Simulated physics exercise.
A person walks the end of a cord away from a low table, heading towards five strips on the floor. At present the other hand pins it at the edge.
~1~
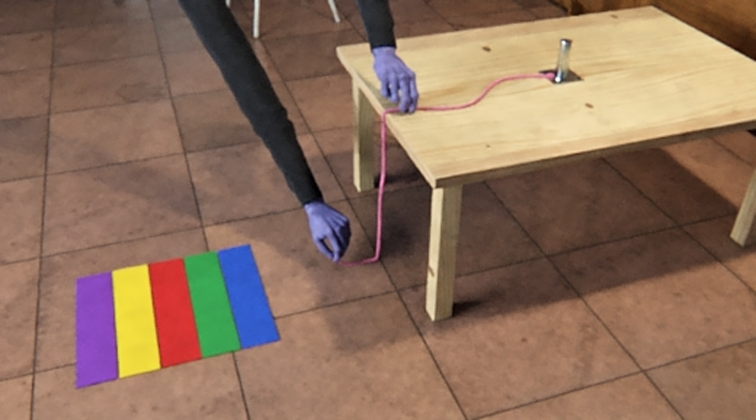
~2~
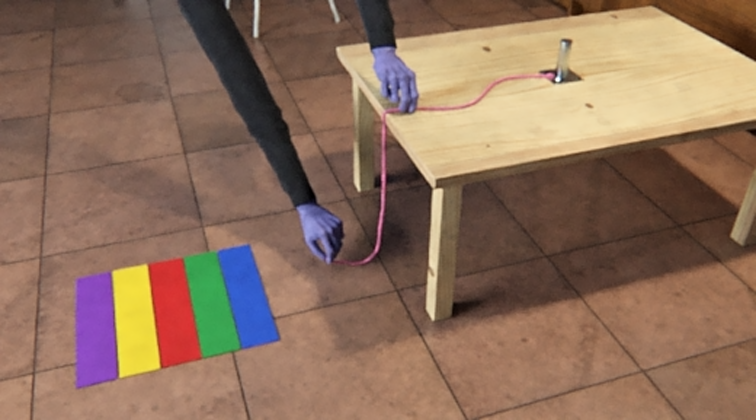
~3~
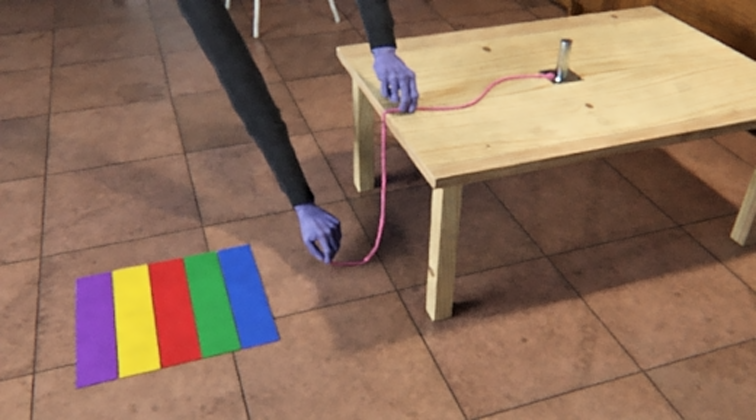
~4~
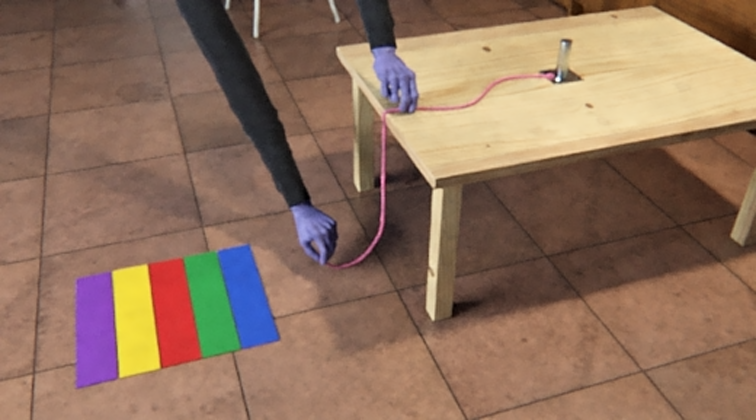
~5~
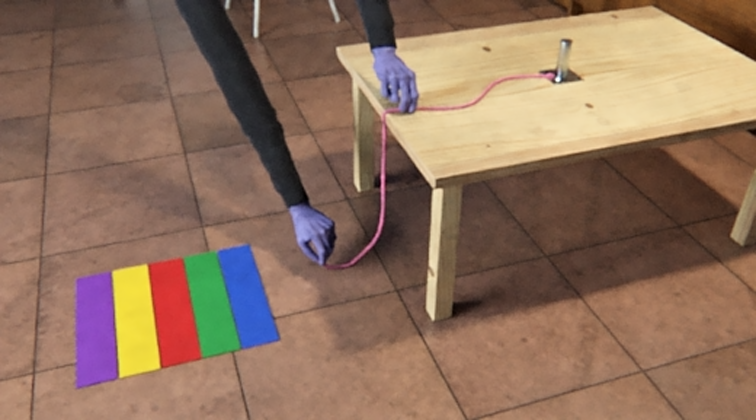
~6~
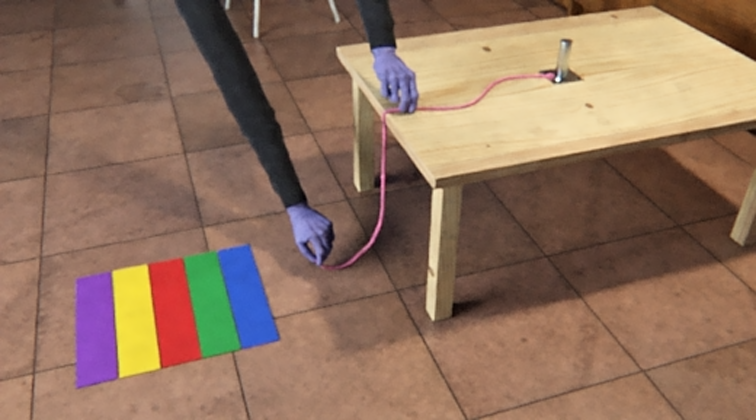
On a tiled floor beside a low wooden table, a hand drawing a pink cord slightly left while another pins it at the edge.
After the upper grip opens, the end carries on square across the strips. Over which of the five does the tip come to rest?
Over the green one.
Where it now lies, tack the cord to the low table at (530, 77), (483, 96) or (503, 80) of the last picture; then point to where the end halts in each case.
In order of the tries: About (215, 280), then (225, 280), then (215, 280).
A little later, end near (270, 271); short of the strips.
Next, end near (233, 279); over blue.
When it is tight, end near (211, 283); over green. The end stops over the green strip.
